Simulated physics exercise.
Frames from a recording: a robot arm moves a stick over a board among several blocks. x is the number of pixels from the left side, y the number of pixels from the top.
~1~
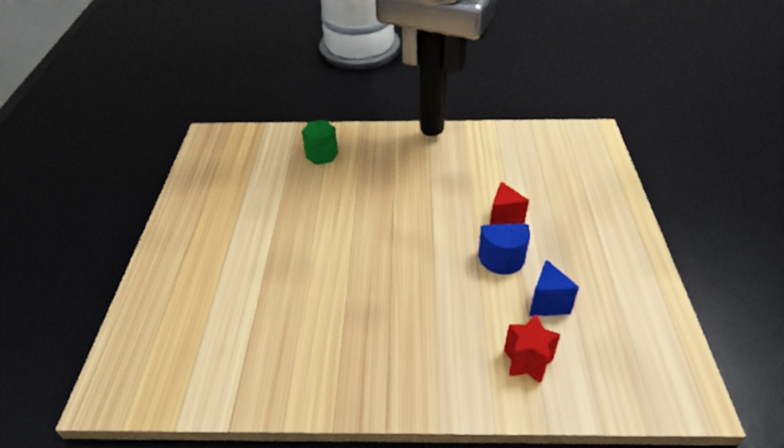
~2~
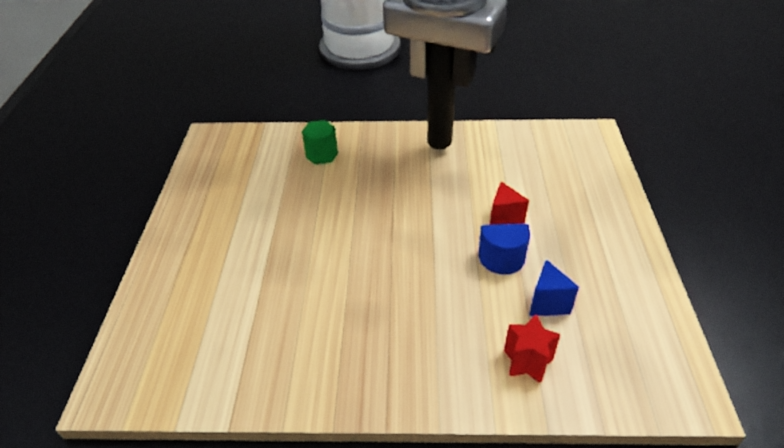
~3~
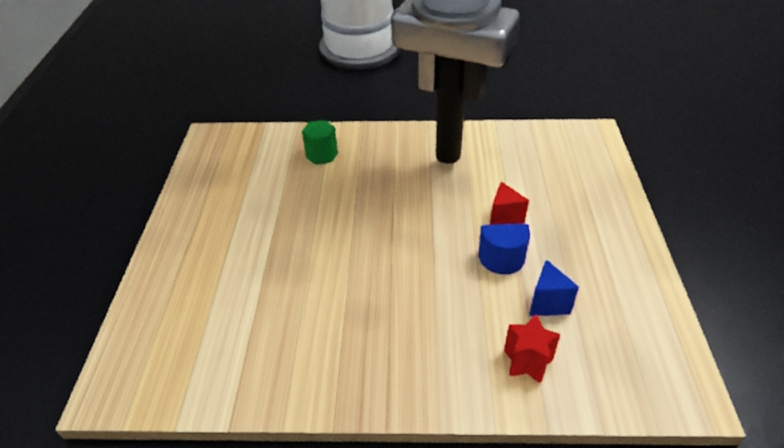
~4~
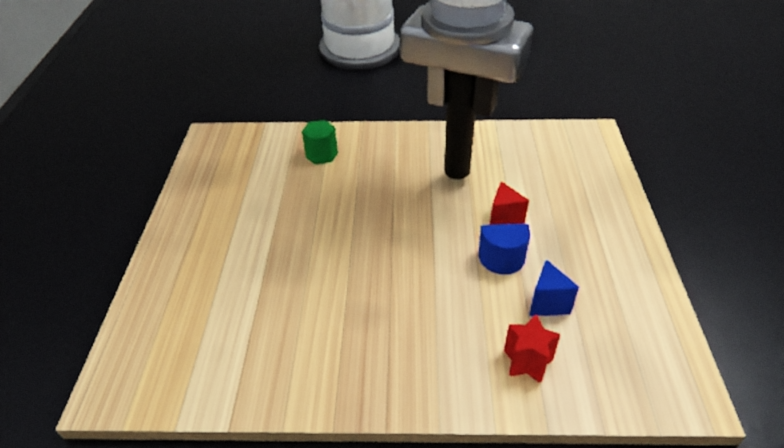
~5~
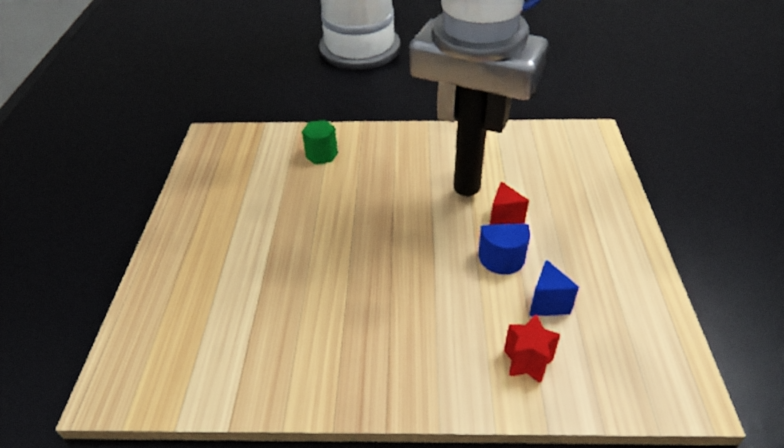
A robot arm moves a black stick down and slightly right over a wooden board with blocks.
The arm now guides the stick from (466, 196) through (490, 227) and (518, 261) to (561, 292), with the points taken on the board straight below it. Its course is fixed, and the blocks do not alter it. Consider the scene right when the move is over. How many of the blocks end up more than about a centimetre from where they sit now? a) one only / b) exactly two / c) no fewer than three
I'll go with c - no fewer than three.
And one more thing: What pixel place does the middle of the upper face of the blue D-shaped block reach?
In the picture, that point is around (514, 262).
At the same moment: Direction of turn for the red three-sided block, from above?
The sense of turning is anti-clockwise.
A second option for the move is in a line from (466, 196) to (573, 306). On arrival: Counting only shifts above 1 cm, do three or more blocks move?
Yes - that is the case.
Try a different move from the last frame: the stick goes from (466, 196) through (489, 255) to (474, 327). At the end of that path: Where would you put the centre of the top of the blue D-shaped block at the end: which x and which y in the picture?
Put as a pixel place, it's (523, 256).
What follows on the original path. One third of the way, stick (491, 219); red three-sided block (521, 201), turned 20° anticlockwise.
Two thirds of the way, stick (520, 253); blue D-shaped block (515, 256), turned 30° clockwise; red three-sided block (528, 203), turned 40° anticlockwise.
At the end, stick (563, 284); blue D-shaped block (514, 262), turned 45° clockwise; red three-sided block (528, 203), turned 40° anticlockwise; red star block not moved; blue three-sided block (563, 293), turned 50° clockwise.
